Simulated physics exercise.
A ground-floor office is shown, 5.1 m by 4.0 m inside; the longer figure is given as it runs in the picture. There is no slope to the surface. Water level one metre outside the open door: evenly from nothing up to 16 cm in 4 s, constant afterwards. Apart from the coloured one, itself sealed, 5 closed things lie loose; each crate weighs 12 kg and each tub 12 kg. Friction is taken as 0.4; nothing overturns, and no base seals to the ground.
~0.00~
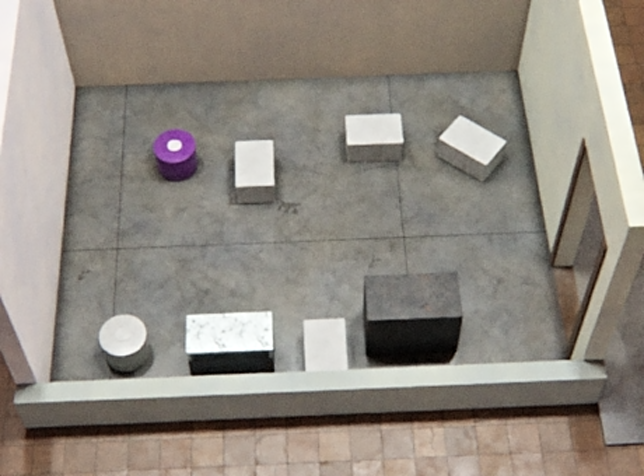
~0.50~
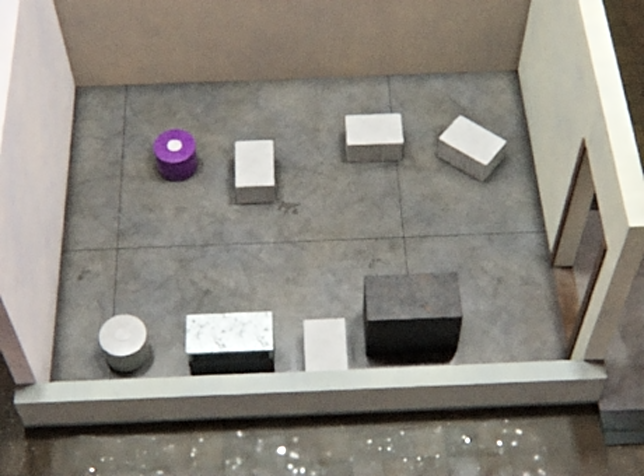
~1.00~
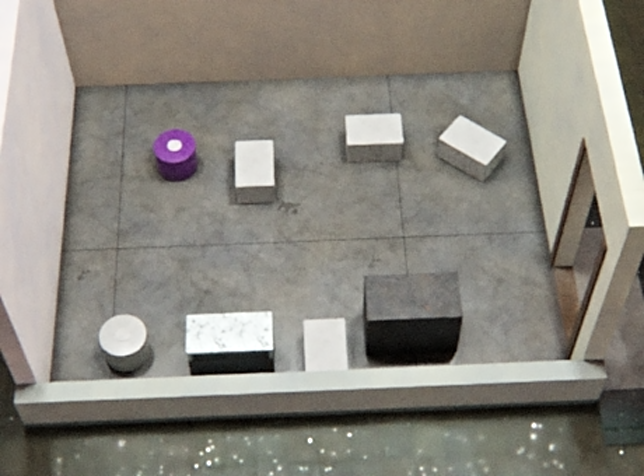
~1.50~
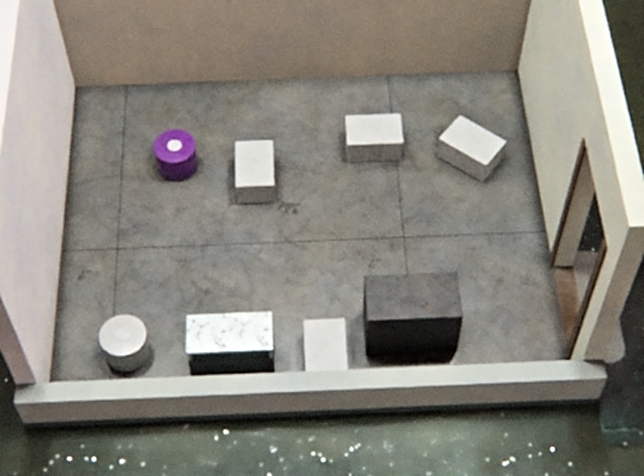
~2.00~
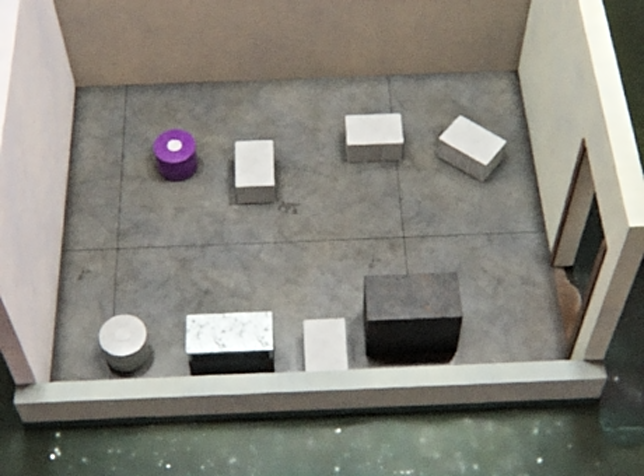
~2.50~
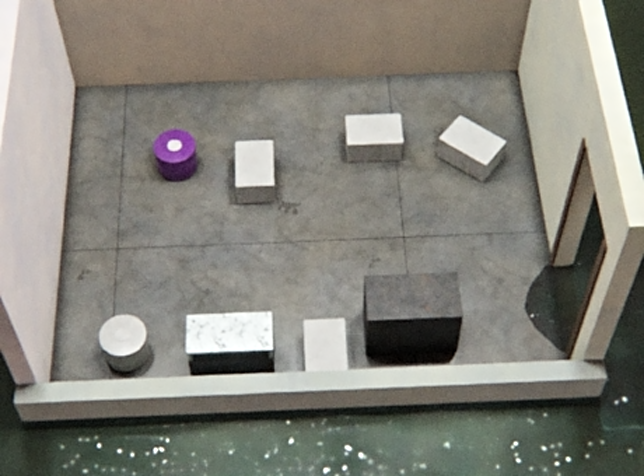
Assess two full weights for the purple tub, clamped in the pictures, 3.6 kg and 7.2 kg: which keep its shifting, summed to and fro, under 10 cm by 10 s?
Going by the pictures, it is pinned by the lighter mass already.
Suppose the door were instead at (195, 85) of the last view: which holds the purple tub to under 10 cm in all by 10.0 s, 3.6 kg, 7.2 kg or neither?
If so, both fall short.
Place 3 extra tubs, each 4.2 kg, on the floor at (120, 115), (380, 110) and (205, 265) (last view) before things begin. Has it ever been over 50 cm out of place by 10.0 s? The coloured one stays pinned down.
Answer by position: Inside the range; inside the range; inside the range.
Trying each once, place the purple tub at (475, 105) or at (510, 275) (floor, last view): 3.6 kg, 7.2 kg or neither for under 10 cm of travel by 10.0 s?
Note, in order: Both OK; none OK.
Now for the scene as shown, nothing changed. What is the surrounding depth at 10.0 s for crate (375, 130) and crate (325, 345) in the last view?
First roughly 3 cm, second roughly 3 cm.
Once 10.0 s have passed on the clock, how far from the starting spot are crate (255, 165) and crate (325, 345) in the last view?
In turn: 40 cm, 50 cm.
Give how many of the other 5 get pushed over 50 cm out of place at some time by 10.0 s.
I make it 1.
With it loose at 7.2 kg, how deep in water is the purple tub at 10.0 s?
About 2 cm.
After 3.5 s the purple tub would be 0 cm from its start with 3.6 kg and 0 cm from its start with 7.2 kg; 0 cm of water round it then.
After 4.5 s the purple tub would be 0 cm from its start with 3.6 kg and 0 cm from its start with 7.2 kg; 0 cm of water round it then.
After 7.0 s the purple tub would be 0 cm from its start with 3.6 kg and 0 cm from its start with 7.2 kg; 0 cm of water round it then.
After 10.0 s the purple tub would be 0 cm from its start with 3.6 kg and 0 cm from its start with 7.2 kg; 2 cm of water round it then.
